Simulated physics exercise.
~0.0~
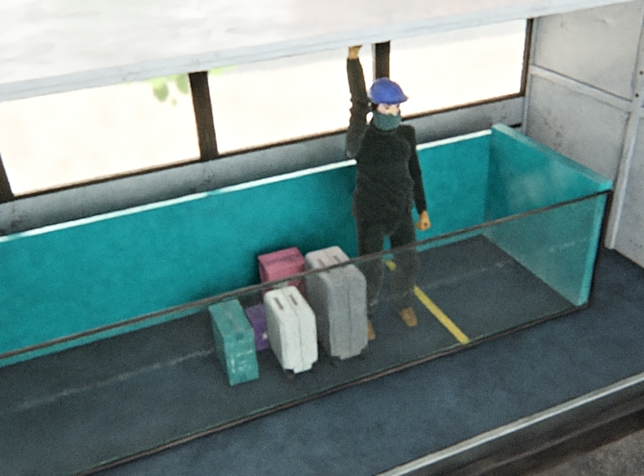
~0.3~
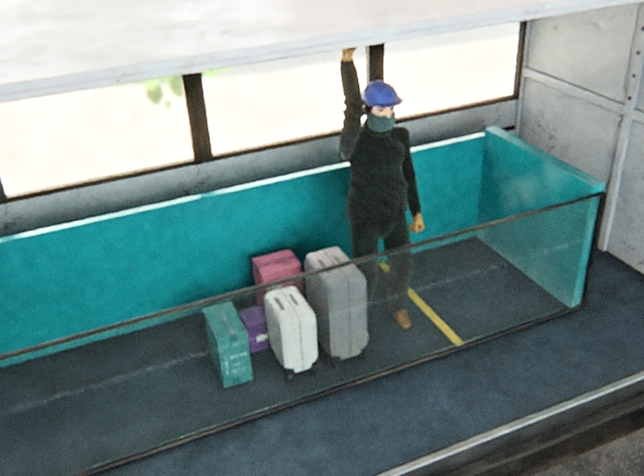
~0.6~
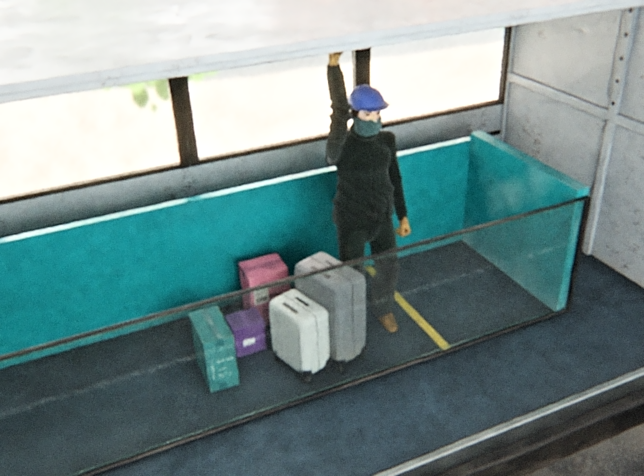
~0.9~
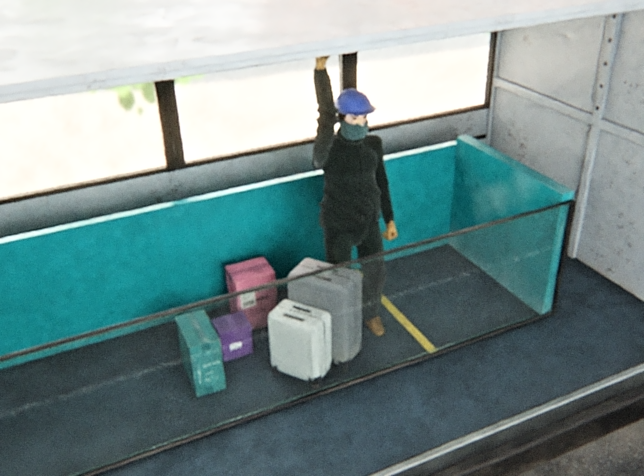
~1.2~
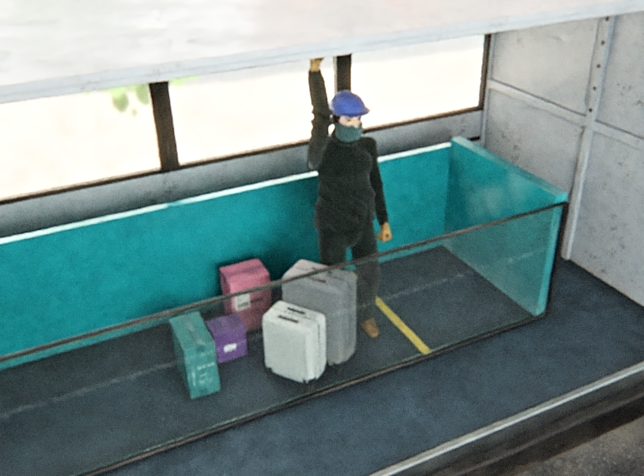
On a bus, a passenger in a blue cap held on overhead while a white and a grey suitcase slid a little to the right beside three still pieces of luggage, and both ended upright, short of the yellow line.
